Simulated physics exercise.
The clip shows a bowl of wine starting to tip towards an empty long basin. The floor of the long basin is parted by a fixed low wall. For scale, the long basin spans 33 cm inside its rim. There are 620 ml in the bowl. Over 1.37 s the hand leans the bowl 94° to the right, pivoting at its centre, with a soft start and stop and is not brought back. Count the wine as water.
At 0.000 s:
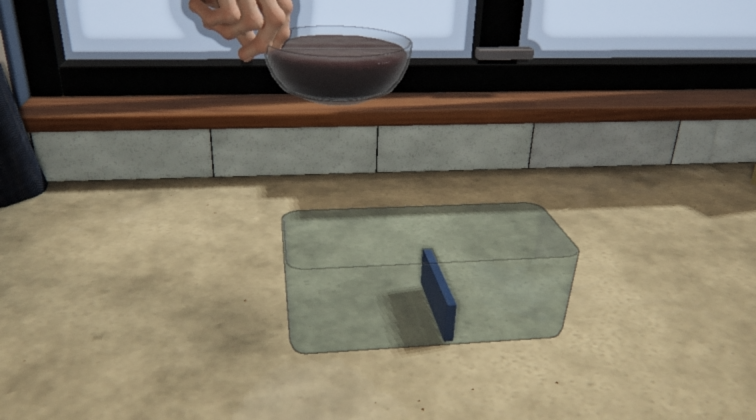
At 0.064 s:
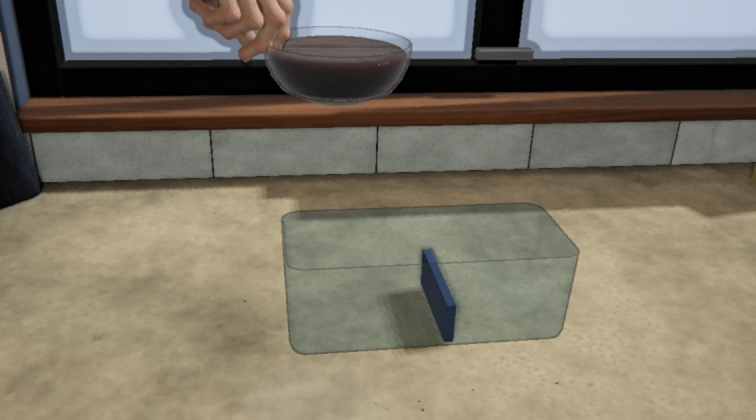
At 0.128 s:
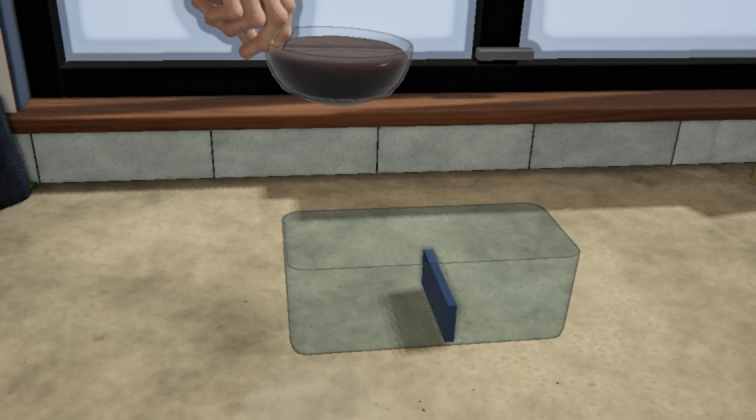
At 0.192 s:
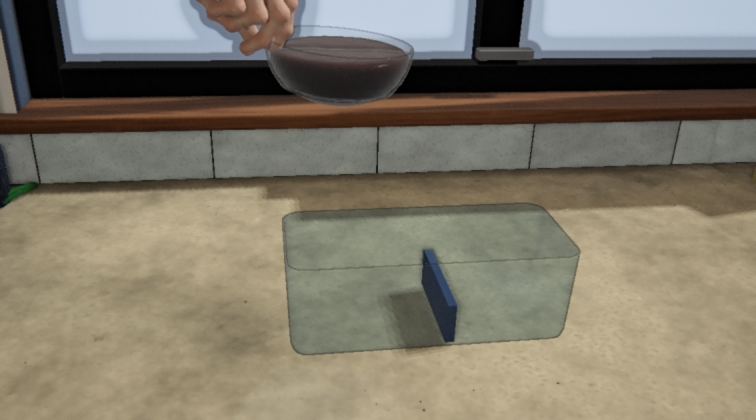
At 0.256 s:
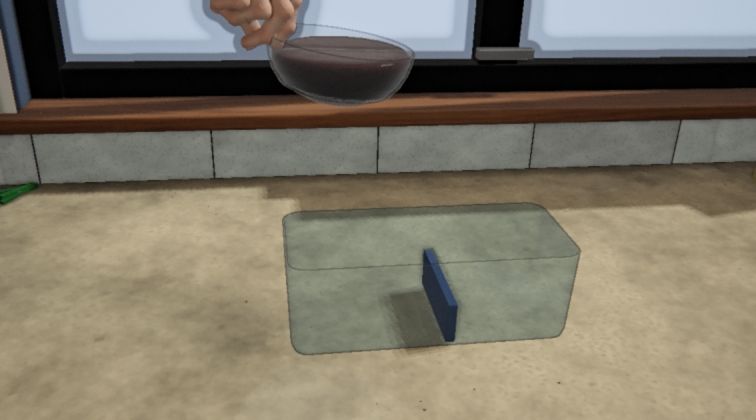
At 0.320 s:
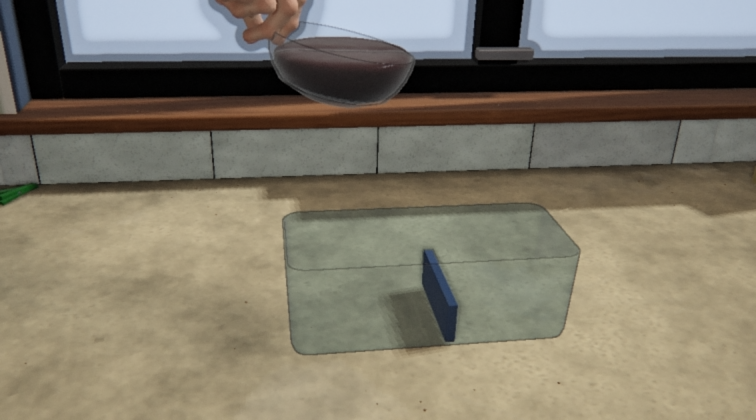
On a sandy-coloured surface by a window, a hand held a clear bowl of dark wine above and behind an empty long basin with a blue divider, then slowly tilted it slightly to the right.
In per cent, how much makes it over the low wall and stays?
The far part has some 75 per cent.
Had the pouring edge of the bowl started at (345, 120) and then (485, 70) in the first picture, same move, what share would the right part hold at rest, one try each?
First 0, then 90 per cent.
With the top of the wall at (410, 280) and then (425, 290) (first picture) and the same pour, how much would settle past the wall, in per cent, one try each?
First 90, then 75 per cent.
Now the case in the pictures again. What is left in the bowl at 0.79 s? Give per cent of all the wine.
Some 36 per cent.
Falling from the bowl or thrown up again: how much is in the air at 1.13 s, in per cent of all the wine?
Some 10 per cent.
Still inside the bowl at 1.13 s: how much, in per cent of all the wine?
Some 3 per cent.
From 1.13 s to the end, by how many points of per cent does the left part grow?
About 10 per cent.
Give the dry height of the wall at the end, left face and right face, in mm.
Some 46 mm on the left and 28 mm on the right.
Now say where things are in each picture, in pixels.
In the first picture, tilt 0°; pouring edge (410, 42); surface from (267, 49) to (406, 48); the long basin's rim runs from (284, 240) to (560, 229); the wall's top is at (439, 276).
In the second picture, tilt 1°; pouring edge (410, 43); surface from (266, 49) to (406, 49).
In the third picture, tilt 2°; pouring edge (411, 46); surface from (267, 49) to (406, 50).
In the fourth picture, tilt 4°; pouring edge (411, 49); surface from (269, 49) to (407, 51).
In the fifth picture, tilt 8°; pouring edge (412, 53); surface from (271, 49) to (408, 51).
In the sixth picture, tilt 12°; pouring edge (412, 59); surface from (273, 50) to (412, 52).
By 0.79 s the tilt is 58° and 37 per cent is still to pour, 4 is left of the wall and 20 right of it.
By 1.13 s the tilt is 87° and 3 per cent is still to pour, 13 is left of the wall and 74 right of it.
By 1.48 s the tilt is 94° and 0 per cent is still to pour, 23 is left of the wall and 75 right of it.
By 1.87 s the tilt is 94° and 0 per cent is still to pour, 23 is left of the wall and 75 right of it.
At rest 23 per cent lies left of the wall, 75 right of it and 2 outside.
